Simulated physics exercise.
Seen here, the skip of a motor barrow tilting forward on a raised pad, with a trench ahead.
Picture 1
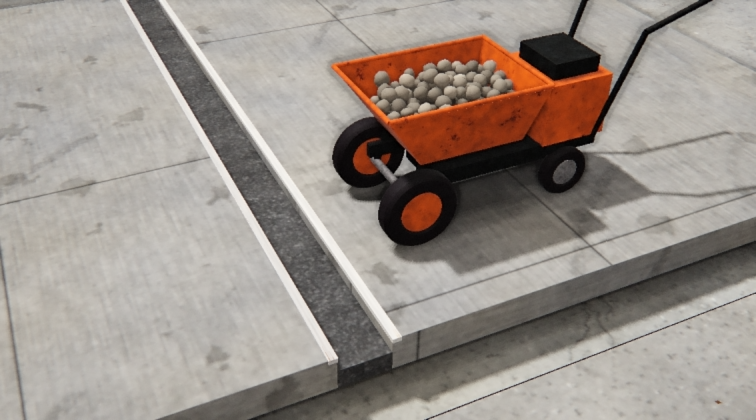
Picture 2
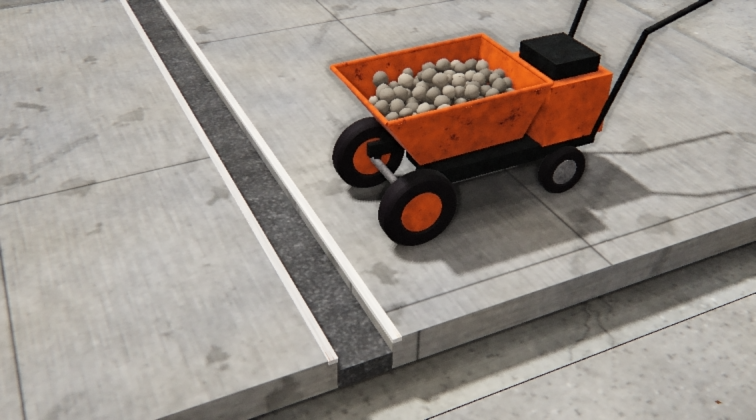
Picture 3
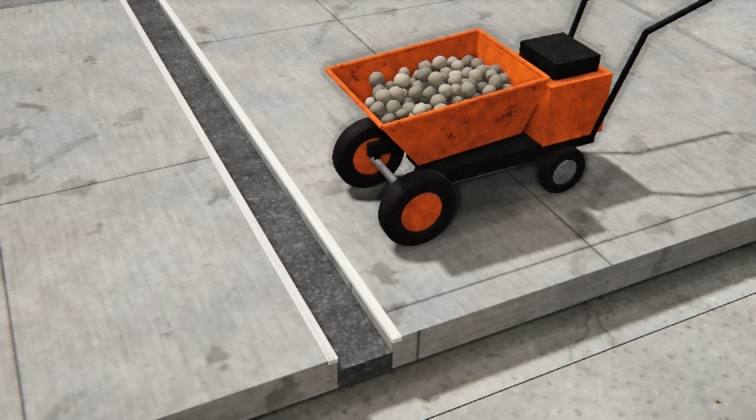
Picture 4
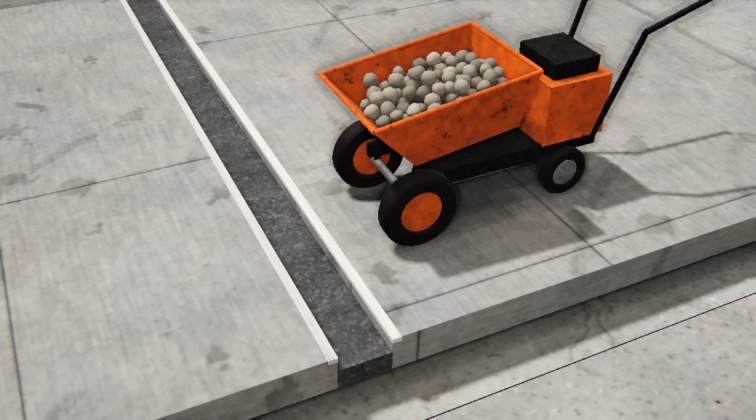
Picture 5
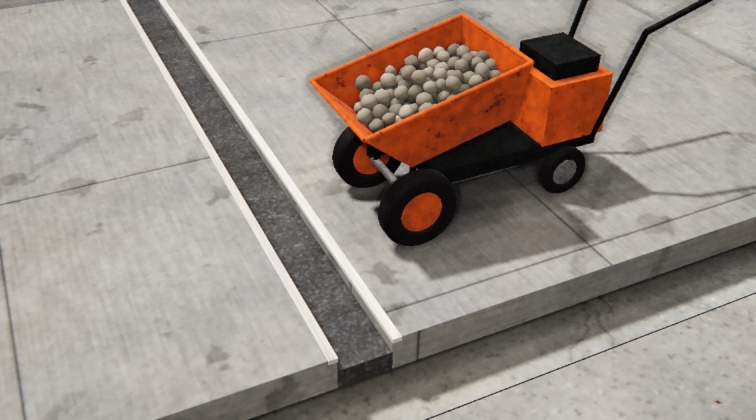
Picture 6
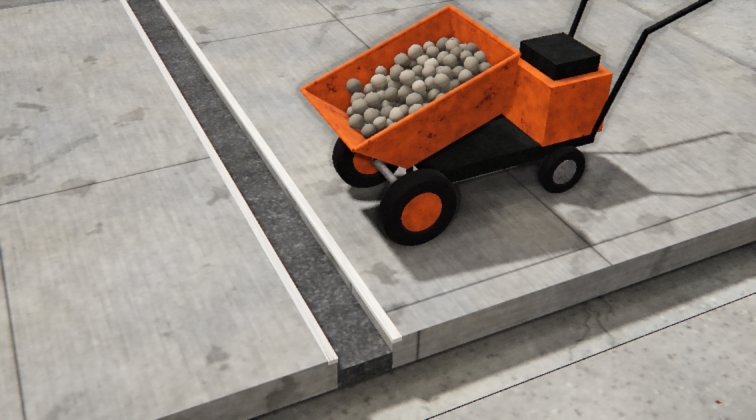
On a raised concrete pad, an orange barrow's skip of pebbles tilts forward toward the left.
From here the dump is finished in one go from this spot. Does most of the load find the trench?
It catches only the smaller part.
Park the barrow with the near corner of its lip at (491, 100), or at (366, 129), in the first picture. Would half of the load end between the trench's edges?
In turn: Under half; less than half.
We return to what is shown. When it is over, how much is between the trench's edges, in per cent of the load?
It comes to 30 per cent or so.
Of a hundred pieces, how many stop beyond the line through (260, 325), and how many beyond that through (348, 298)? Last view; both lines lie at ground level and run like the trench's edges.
The first gives 10 %, the second 60 %.
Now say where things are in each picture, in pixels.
In the first frame, lip of the skip near (390, 123), level; top of the load near (444, 89), river pebbles; first edge of the trench near (365, 292); far edge near (305, 311), the trench under half as wide as the skip, and shallow for its width.
In the second frame, lip of the skip near (388, 124), level; top of the load near (459, 83).
In the third frame, lip of the skip near (383, 127), tipped barely; top of the load near (455, 81).
In the fourth frame, lip of the skip near (375, 133), tipped a little; top of the load near (459, 81).
In the fifth frame, lip of the skip near (365, 140), tipped a little; top of the load near (461, 67).
In the sixth frame, lip of the skip near (354, 150), tipped clearly; top of the load near (450, 62); first edge of the trench near (365, 292); far edge near (305, 311).
Shortly afterwards, skip tipped steeply; the whole lot in the skip.
Next, skip tipped right over; the bulk in the skip; a little in or heaped over the trench; a little beyond it; only a few falling.
Some moments later, skip tipped right over; near a third in the skip; near a quarter in or heaped over the trench; near a third beyond it.
In the end, skip tipped right over; near a third in the skip; near a quarter in or heaped over the trench; near a third beyond it.
